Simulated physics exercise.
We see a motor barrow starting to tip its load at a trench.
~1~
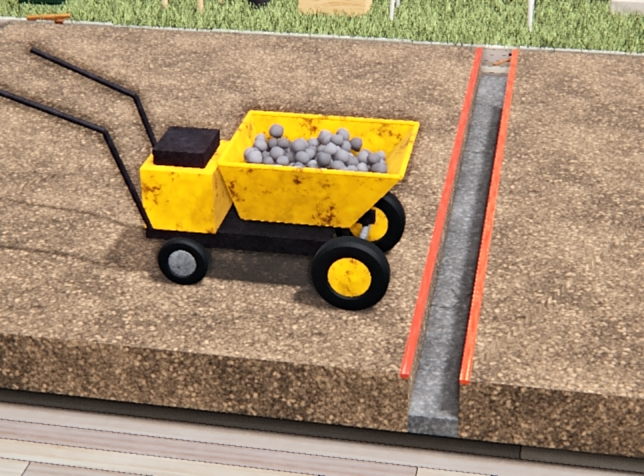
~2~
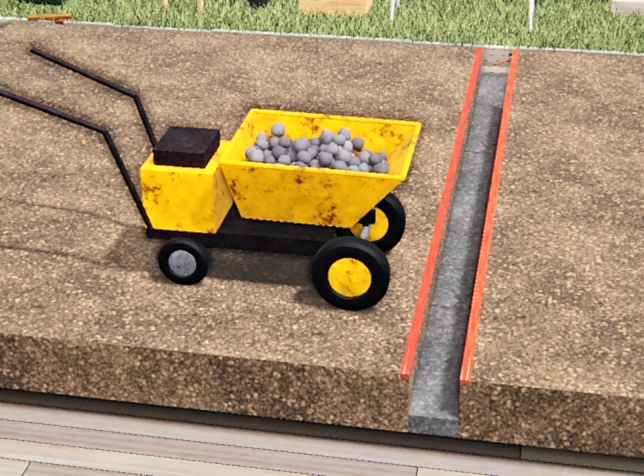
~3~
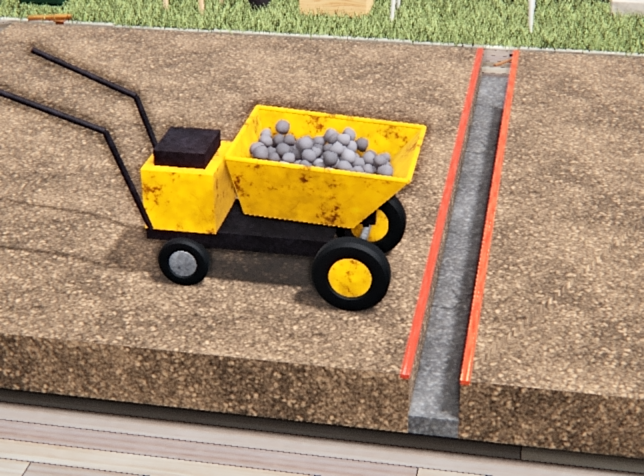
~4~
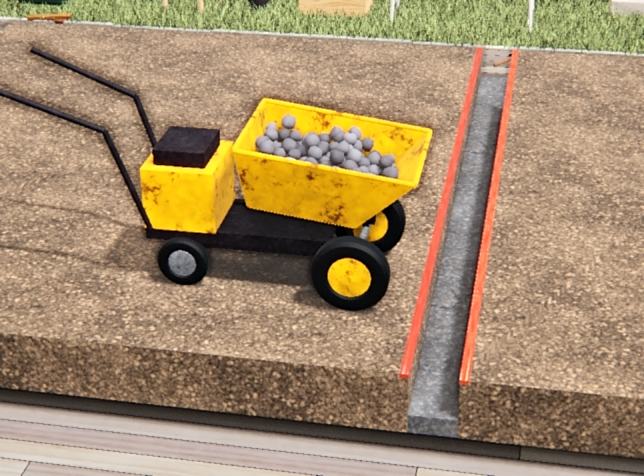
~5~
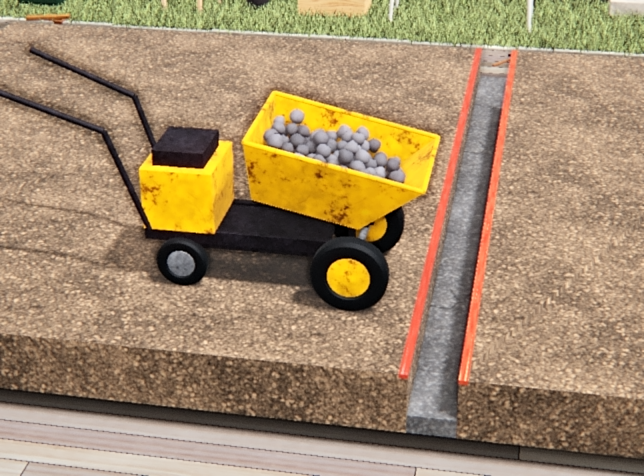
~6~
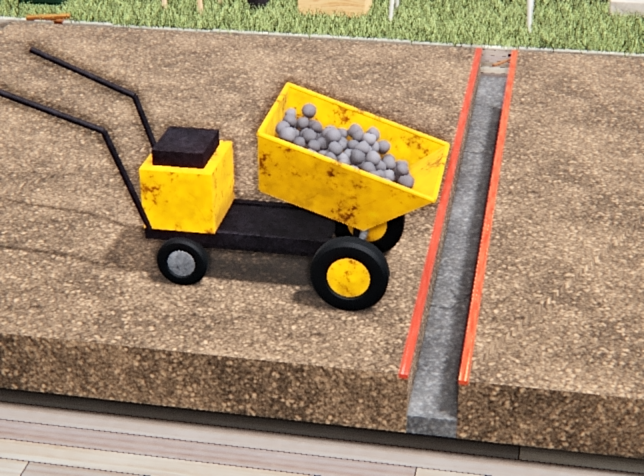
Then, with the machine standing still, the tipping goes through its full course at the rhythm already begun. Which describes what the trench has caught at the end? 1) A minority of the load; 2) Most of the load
(1) A minority of the load.
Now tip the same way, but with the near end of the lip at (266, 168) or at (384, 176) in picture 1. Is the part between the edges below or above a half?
Okay, first it's a smaller portion, and then it's a smaller portion.
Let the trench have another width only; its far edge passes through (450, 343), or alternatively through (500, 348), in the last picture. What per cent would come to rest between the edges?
The first case gives close to 0 per cent and the second close to 60 per cent.
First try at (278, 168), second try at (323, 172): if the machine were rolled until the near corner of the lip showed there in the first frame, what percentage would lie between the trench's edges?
It works out to 40 per cent in the first case and 70 per cent in the second.
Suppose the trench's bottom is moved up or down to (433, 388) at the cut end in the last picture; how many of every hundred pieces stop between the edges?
The share would be roughly 0 per cent.
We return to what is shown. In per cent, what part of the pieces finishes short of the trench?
Roughly 0 in a hundred.
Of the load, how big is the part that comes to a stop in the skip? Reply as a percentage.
It comes out at some 30 in a hundred.
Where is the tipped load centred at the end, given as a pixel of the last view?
Near pixel (544, 288).
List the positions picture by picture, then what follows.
The first picture shows lip of the skip at (400, 178), level; top of the load at (303, 159), round cobbles; first edge of the trench at (412, 339); far edge at (470, 344), the trench under half as wide as the skip, and about as deep as wide.
The second picture shows lip of the skip at (402, 178), level; top of the load at (304, 158).
The third picture shows lip of the skip at (408, 182), tipped barely; top of the load at (315, 152).
The fourth picture shows lip of the skip at (415, 186), tipped a little; top of the load at (303, 151).
The fifth picture shows lip of the skip at (423, 192), tipped a little; top of the load at (297, 142).
The sixth picture shows lip of the skip at (434, 200), tipped clearly; top of the load at (309, 137); first edge of the trench at (411, 339); far edge at (469, 345).
Soon after the last picture, skip tipped steeply; all in the skip.
A little later, skip tipped right over; about two thirds in the skip; about a third beyond it; a stray few falling.
Later still, skip tipped right over; about a third in the skip; about two thirds beyond it.
At rest, skip tipped right over; about a third in the skip; a stray few in or heaped over the trench; about two thirds beyond it.
